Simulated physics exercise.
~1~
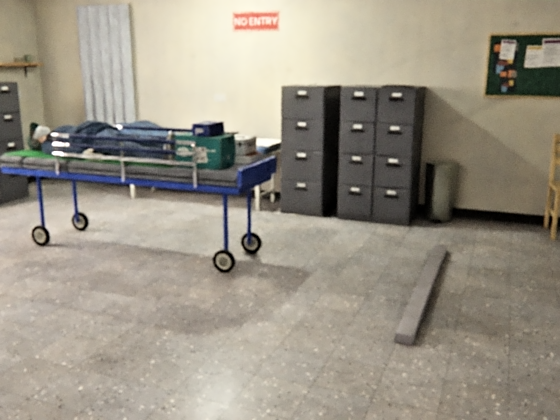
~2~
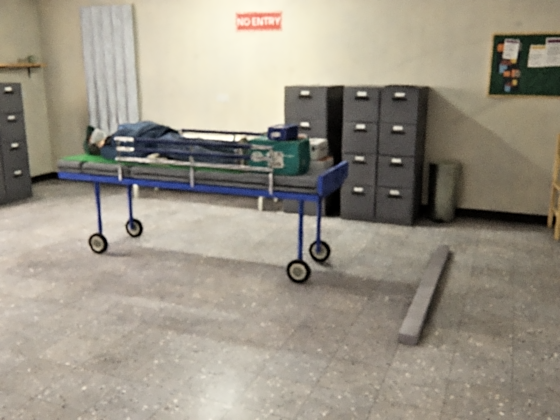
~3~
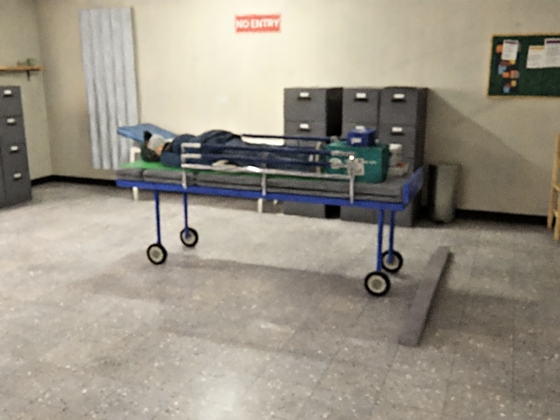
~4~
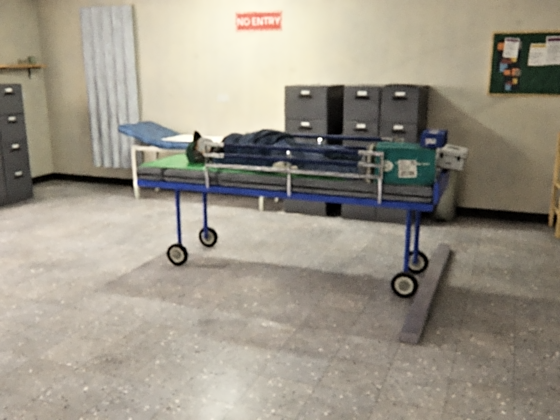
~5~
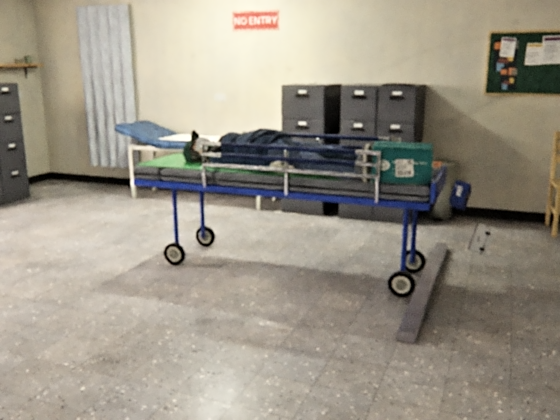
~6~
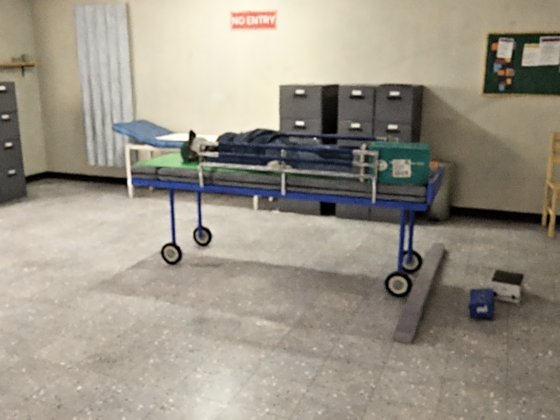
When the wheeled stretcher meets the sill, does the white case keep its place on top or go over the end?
The white case slides off the right end of the stretcher and drops to the floor beyond the sill.
